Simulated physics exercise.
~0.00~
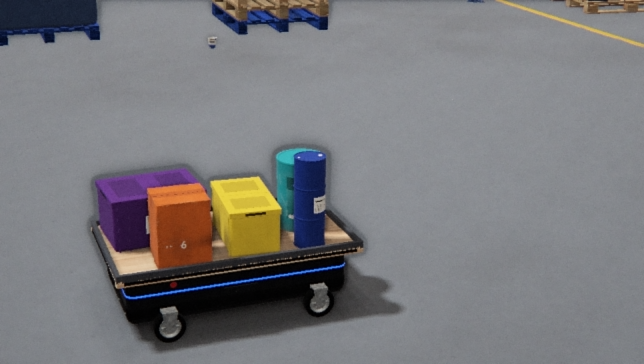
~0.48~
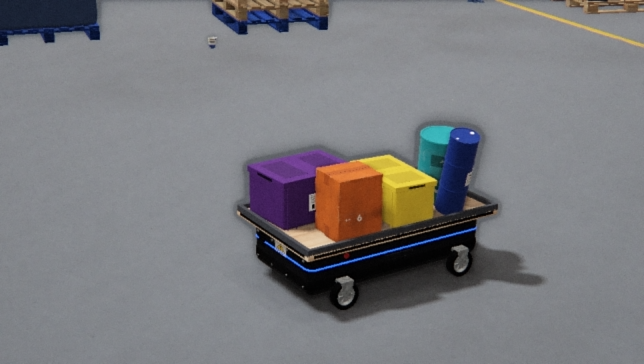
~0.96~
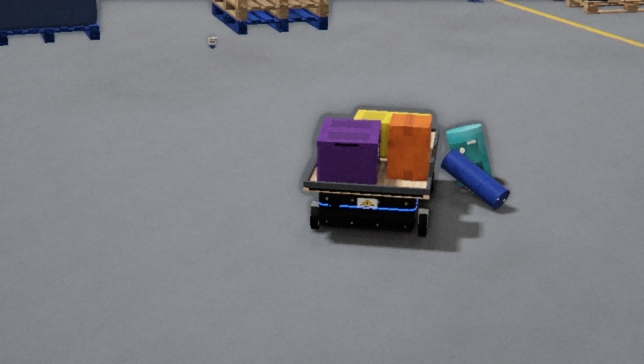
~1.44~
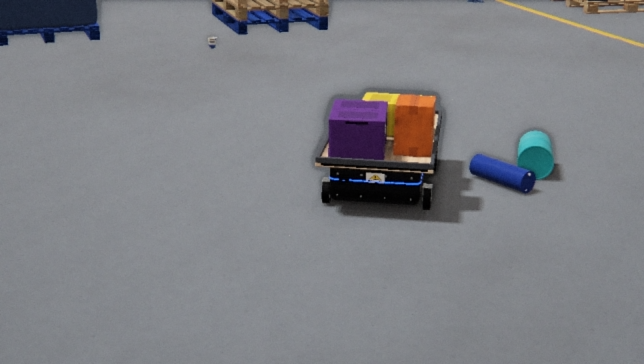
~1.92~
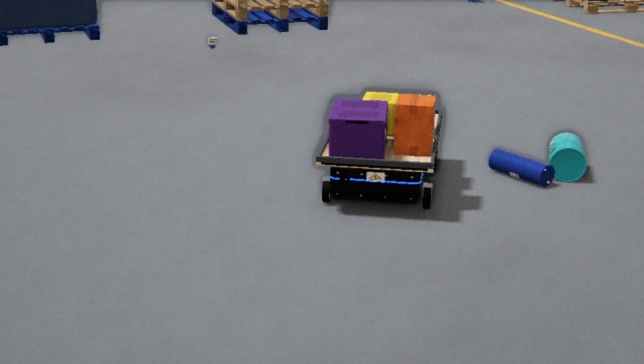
On a grey warehouse floor, a flat cart carrying boxes and canisters rolled right and swung away from the viewer, and the blue and turquoise canisters toppled off its right side and rolled clear, while the purple, orange and yellow boxes stayed aboard the stopped cart.
